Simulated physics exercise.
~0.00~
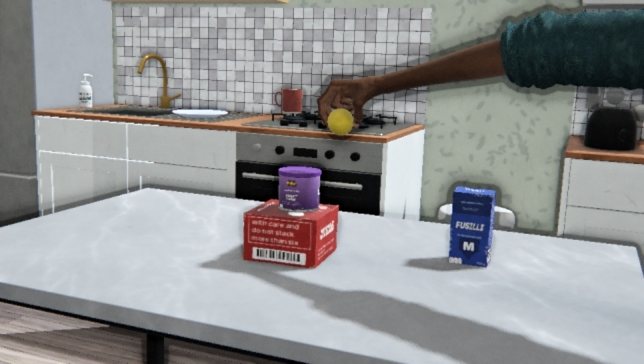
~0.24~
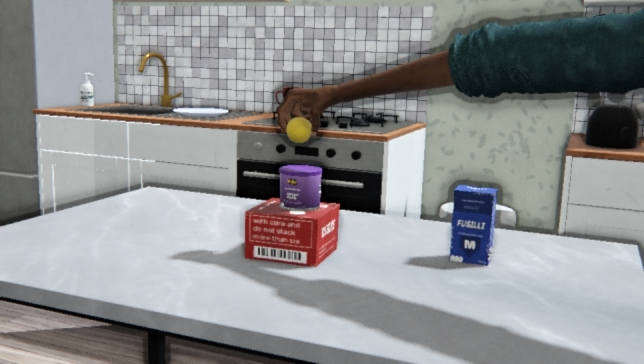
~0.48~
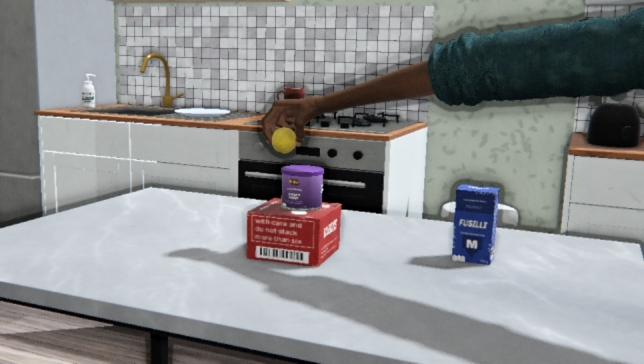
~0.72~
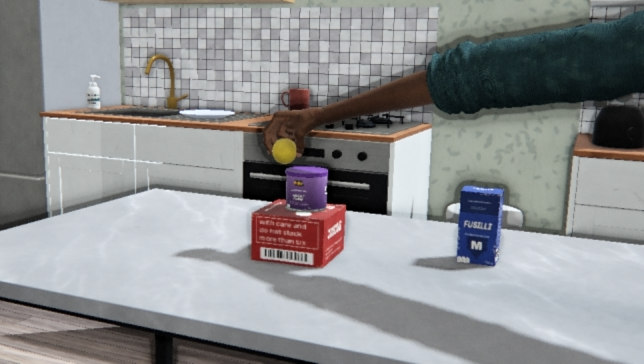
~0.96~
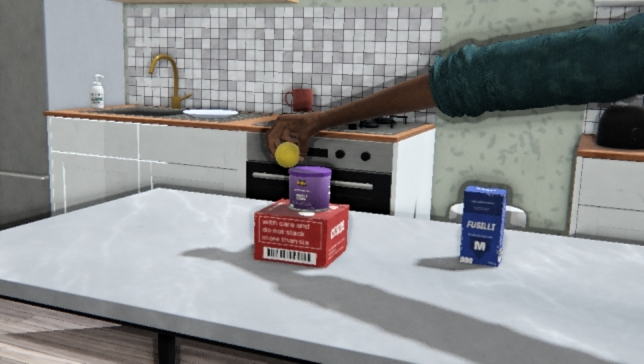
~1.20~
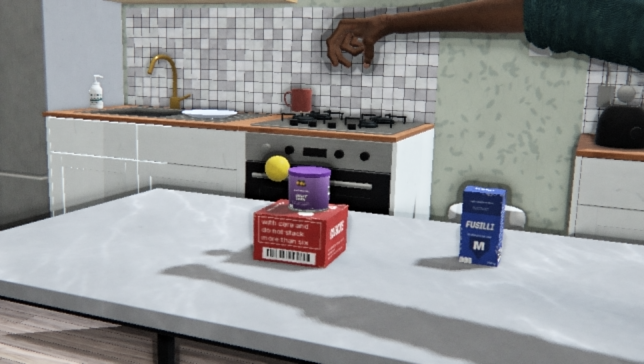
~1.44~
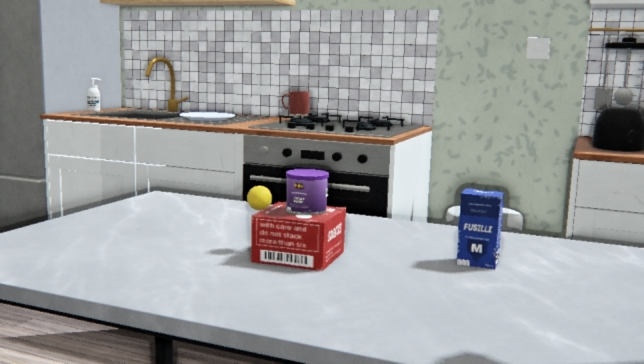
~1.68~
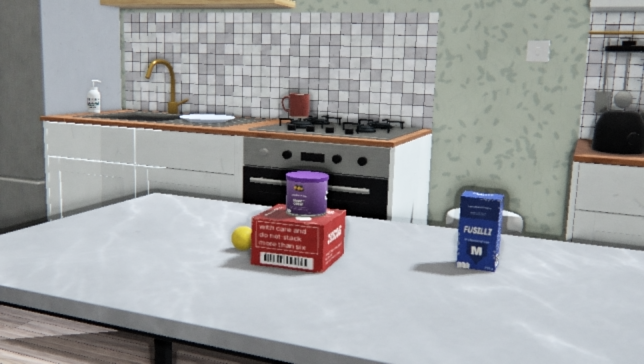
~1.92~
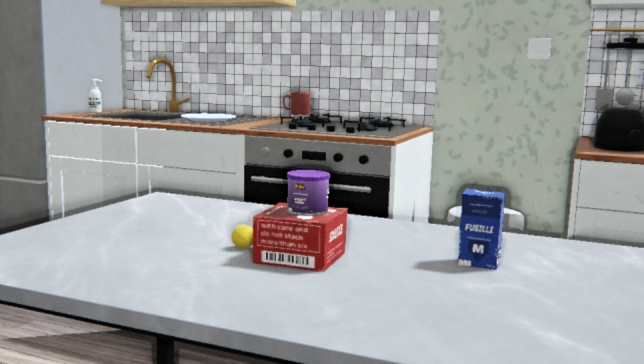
In a kitchen, a purple tin sits on top of a red box on a pale table, with a blue carton standing apart to the right. A hand in a dark teal sleeve reaches in from the right, holding a yellow lemon, and carries it left and down toward the tin. The fingers let go near the tin's upper left edge and the arm draws back. The lemon drops down the left side of the tin and past the box. It ends at rest on the table beside the red box, while the tin, box and carton stay in place.
